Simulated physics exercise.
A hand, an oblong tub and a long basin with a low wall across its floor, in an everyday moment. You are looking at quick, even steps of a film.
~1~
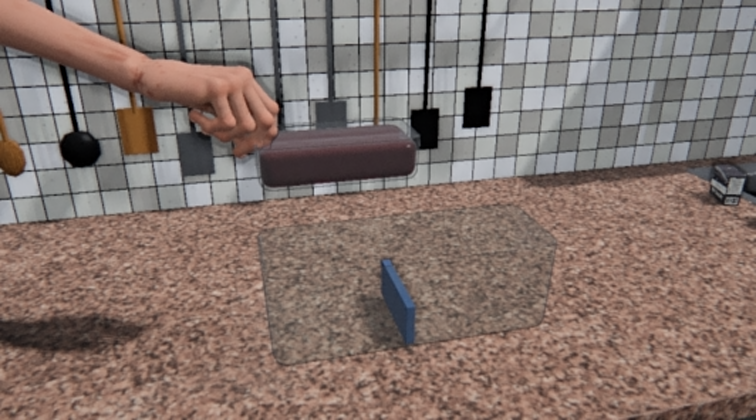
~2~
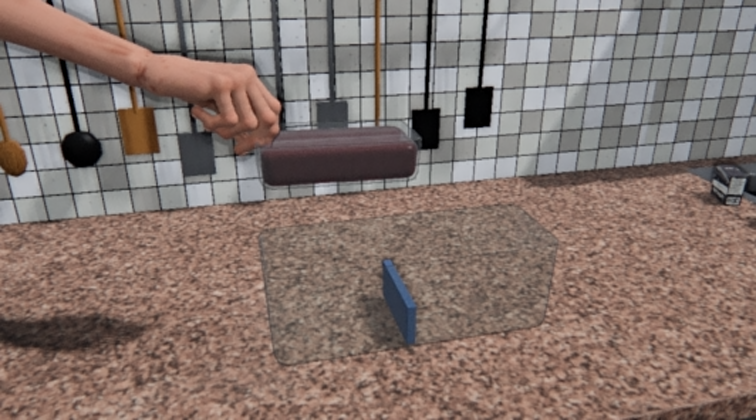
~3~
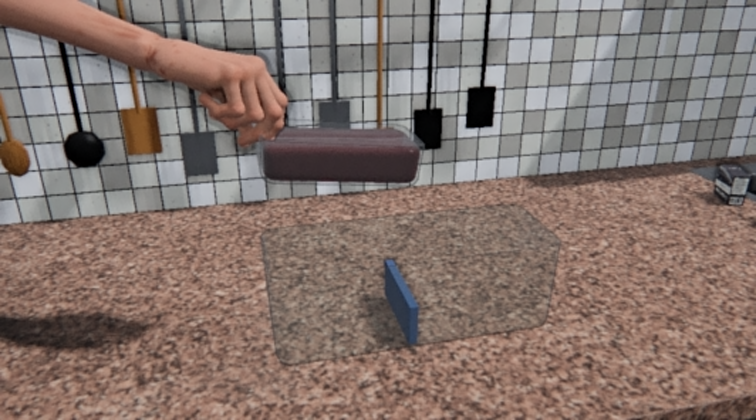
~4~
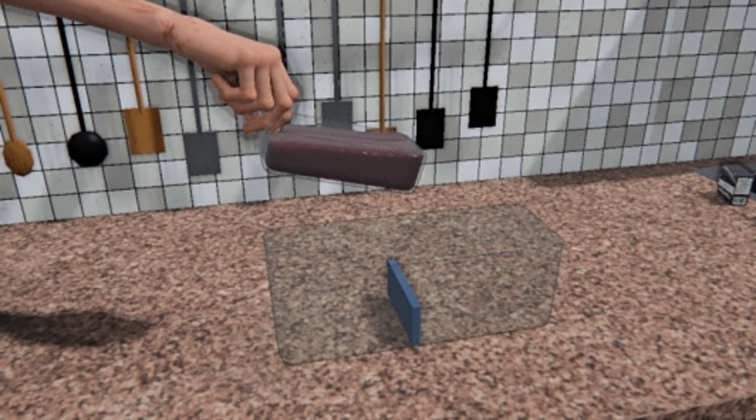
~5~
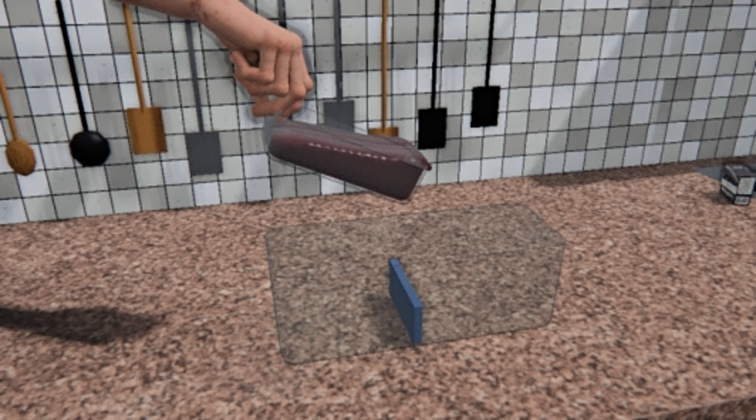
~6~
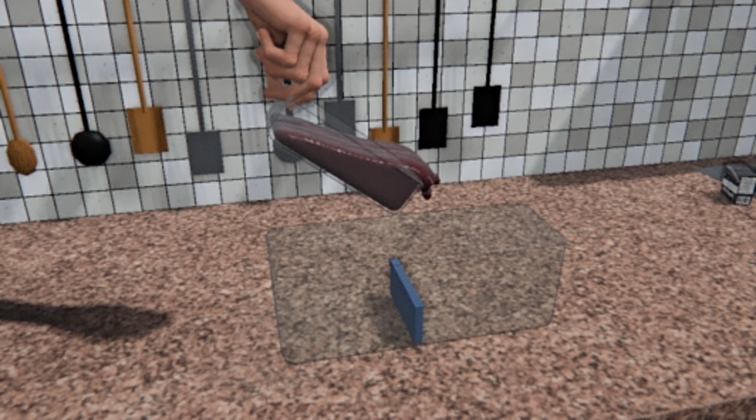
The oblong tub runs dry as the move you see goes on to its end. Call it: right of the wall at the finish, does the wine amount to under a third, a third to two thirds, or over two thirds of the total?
Over two thirds of the total.
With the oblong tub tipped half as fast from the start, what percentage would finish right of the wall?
Roughly 80 percent.
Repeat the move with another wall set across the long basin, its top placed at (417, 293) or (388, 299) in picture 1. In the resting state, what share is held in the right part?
In order, near 65 and 70 in a hundred.
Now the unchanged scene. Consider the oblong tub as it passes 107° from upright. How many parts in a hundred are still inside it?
5 in a hundred.
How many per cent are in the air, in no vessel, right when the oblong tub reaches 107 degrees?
I'd put it near 5 per cent.
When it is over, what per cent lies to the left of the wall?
Estimate: Some 15 per cent.
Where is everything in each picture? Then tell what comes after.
The first frame shows tilt 0°; pouring edge (410, 129); surface from (256, 144) to (407, 133); the long basin's rim runs from (261, 255) to (536, 224); the wall's top is at (397, 283).
The second frame shows tilt 2°; pouring edge (411, 131); surface from (257, 142) to (408, 134).
The third frame shows tilt 7°; pouring edge (414, 137); surface from (260, 138) to (411, 137).
The fourth frame shows tilt 14°; pouring edge (417, 147); surface from (265, 134) to (415, 142).
The fifth frame shows tilt 25°; pouring edge (417, 160); surface from (268, 129) to (399, 146); 5 per cent is over the edge.
The sixth frame shows tilt 37°; pouring edge (413, 175); surface from (271, 122) to (388, 150); 15 per cent is over the edge.
A moment on, the oblong tub is tipped right over and 4 per cent is still to pour, 2 is left of the wall and 84 right of it.
Next, the oblong tub is tipped right over and 0 per cent is still to pour, 11 is left of the wall and 75 right of it.
Then the oblong tub is tipped right over and 0 per cent is still to pour, 14 is left of the wall and 79 right of it.
Later the oblong tub is tipped right over and 0 per cent is still to pour, 14 is left of the wall and 78 right of it.
At rest 14 per cent lies left of the wall, 78 right of it and 8 outside.
